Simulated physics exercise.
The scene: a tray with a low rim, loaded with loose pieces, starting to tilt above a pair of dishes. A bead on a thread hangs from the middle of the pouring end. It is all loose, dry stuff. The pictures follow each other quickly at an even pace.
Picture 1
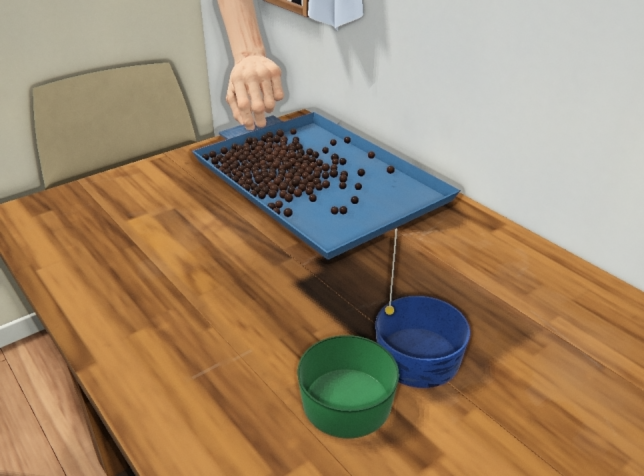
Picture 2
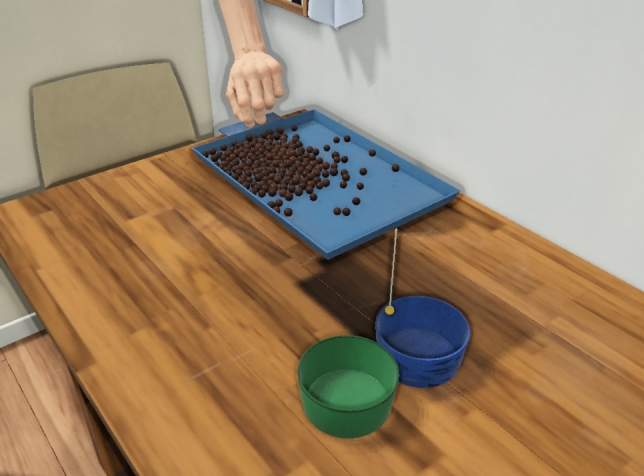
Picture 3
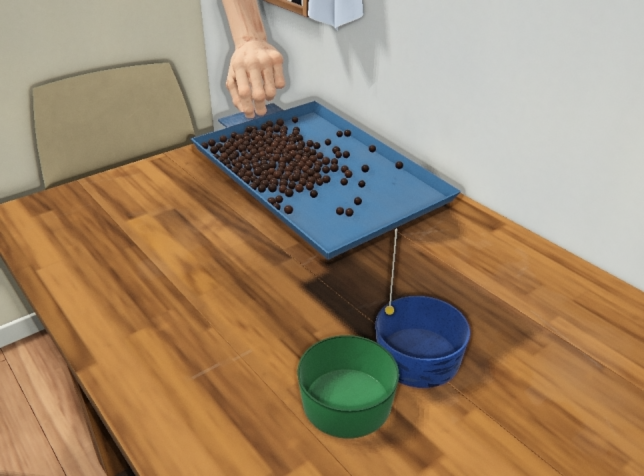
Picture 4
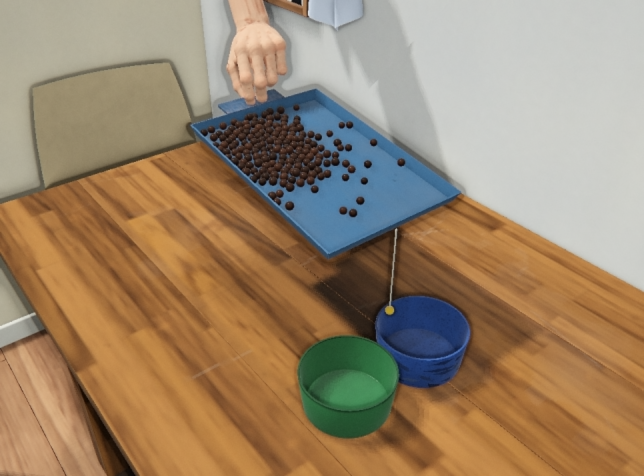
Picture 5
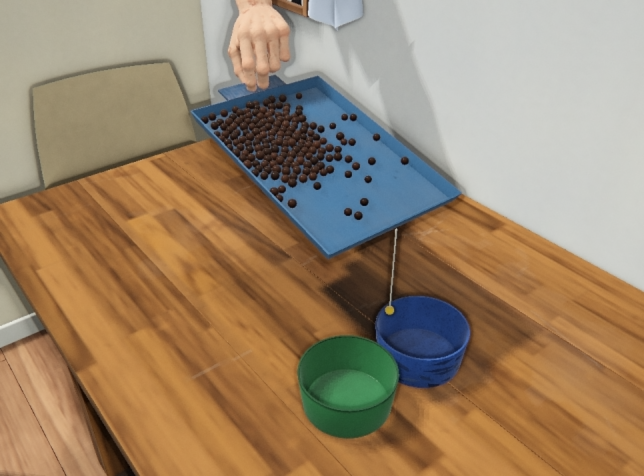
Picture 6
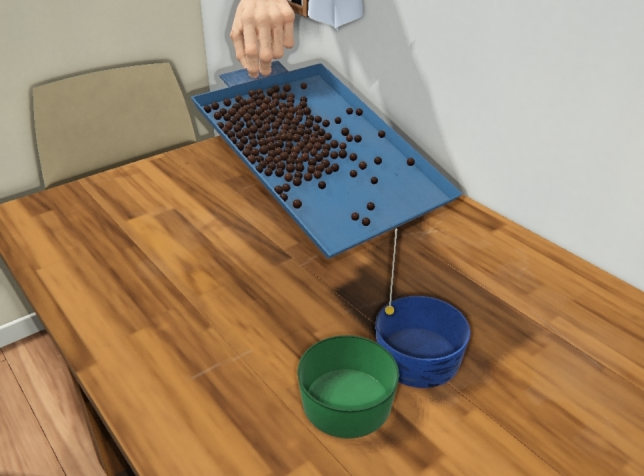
A blue tray of dark brown balls is raised at its far end by a hand above a wooden table, seen from above at an angle, with a chair behind and a pale wall at right. In front stand a green dish and, to its right, a blue one, near a hanging bead. The tray steepens gradually and the balls begin shifting slightly, while the dishes, bead and view stay still.
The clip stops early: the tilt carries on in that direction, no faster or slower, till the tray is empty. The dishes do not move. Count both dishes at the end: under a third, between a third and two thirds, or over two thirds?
The two hold from one third to two thirds of the load.
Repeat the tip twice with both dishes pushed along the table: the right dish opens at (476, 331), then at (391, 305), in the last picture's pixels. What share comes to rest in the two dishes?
About 80 and 0 per cent.
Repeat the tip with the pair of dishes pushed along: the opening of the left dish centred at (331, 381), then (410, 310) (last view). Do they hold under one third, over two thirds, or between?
First the middle third, then under a third.
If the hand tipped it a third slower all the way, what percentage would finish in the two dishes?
It comes to 80 per cent or so.
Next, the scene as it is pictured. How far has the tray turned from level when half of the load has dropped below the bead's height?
At some 65 degrees.
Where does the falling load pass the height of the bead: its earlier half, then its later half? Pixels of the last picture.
At about (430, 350), then at (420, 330).
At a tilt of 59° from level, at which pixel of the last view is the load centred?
Roughly at (414, 308).
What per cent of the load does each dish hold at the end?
Left dish near 20 in a hundred; right dish near 30.
Just after the last frame, tray tipped steeply; roughly a third on the tray; about a tenth in the left dish; about a tenth in the right dish; roughly a quarter outside both; roughly a third in the air.
A moment on, tray tipped right over; roughly a quarter in the left dish; roughly a quarter in the right dish; roughly half outside both; about a tenth in the air.
Further on, tray tipped past a quarter turn; roughly a quarter in the left dish; roughly a third in the right dish; roughly half outside both.
When it is over, tray tipped past a quarter turn; roughly a quarter in the left dish; roughly a third in the right dish; roughly half outside both.
